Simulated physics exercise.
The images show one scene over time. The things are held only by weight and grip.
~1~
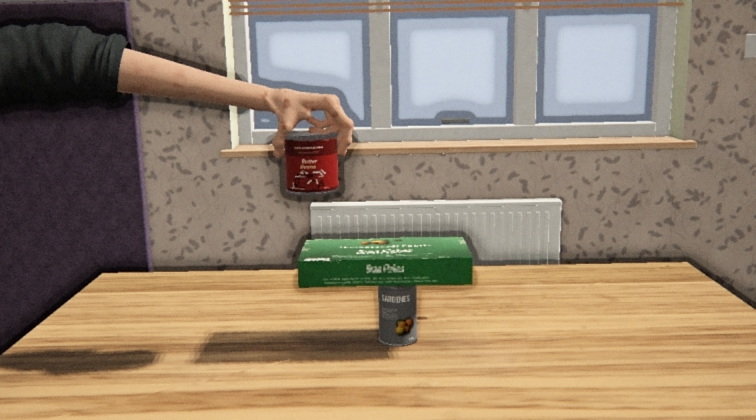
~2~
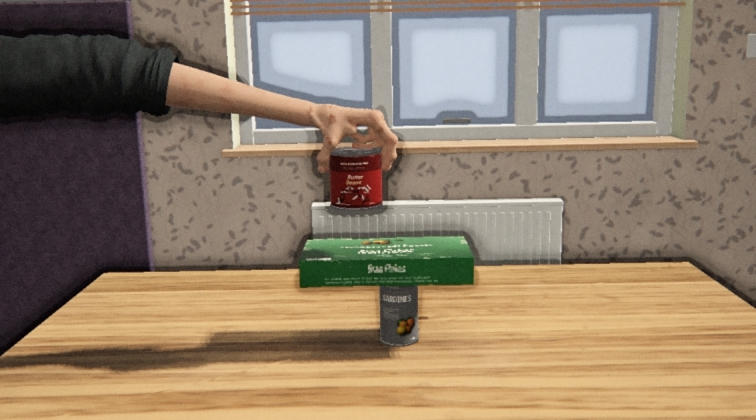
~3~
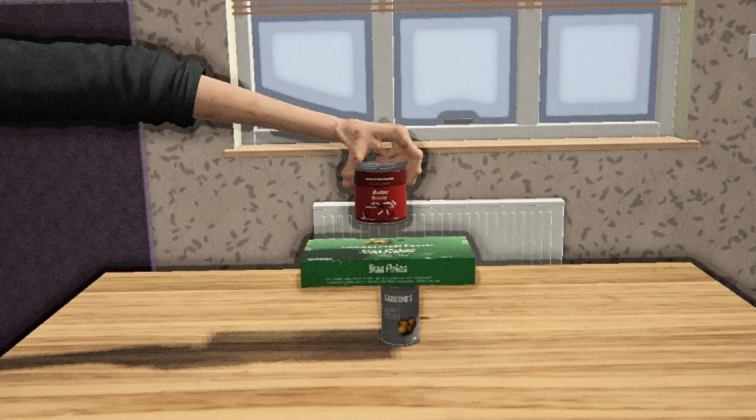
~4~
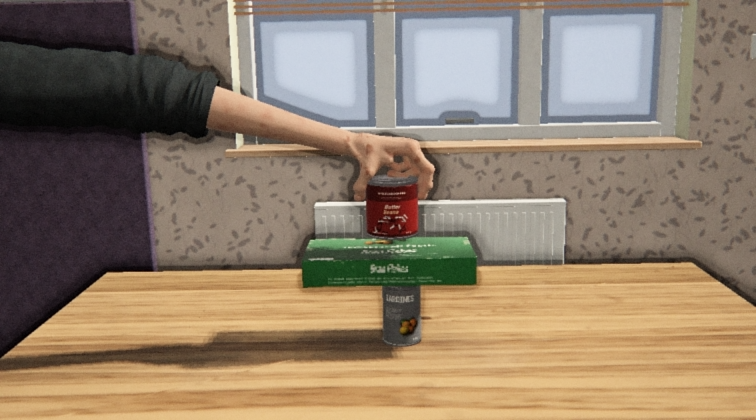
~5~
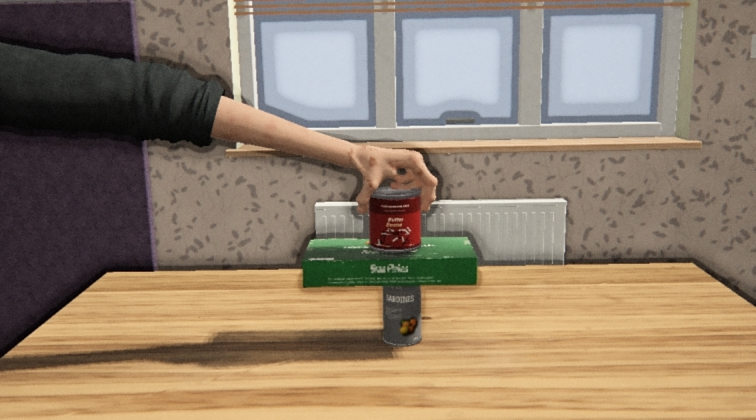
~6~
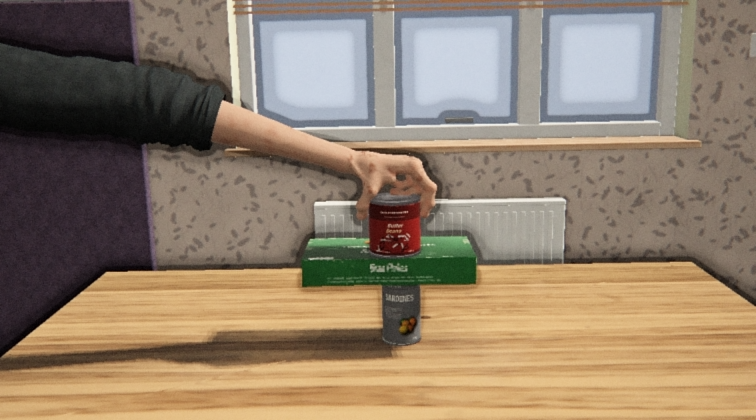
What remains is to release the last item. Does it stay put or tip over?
Most likely nothing will tip.
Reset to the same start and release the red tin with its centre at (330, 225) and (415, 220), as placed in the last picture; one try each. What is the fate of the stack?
Result of try one: Collapse; result of try two: No collapse.
Then, 0.30 s after the last picture, nothing has stirred.
Then, 0.70 s after the last picture, red tin resting near (395, 225).
At rest, all 3 in place. Seen from the same camera at the end, red tin near (395, 225). The stack keeps its balance.
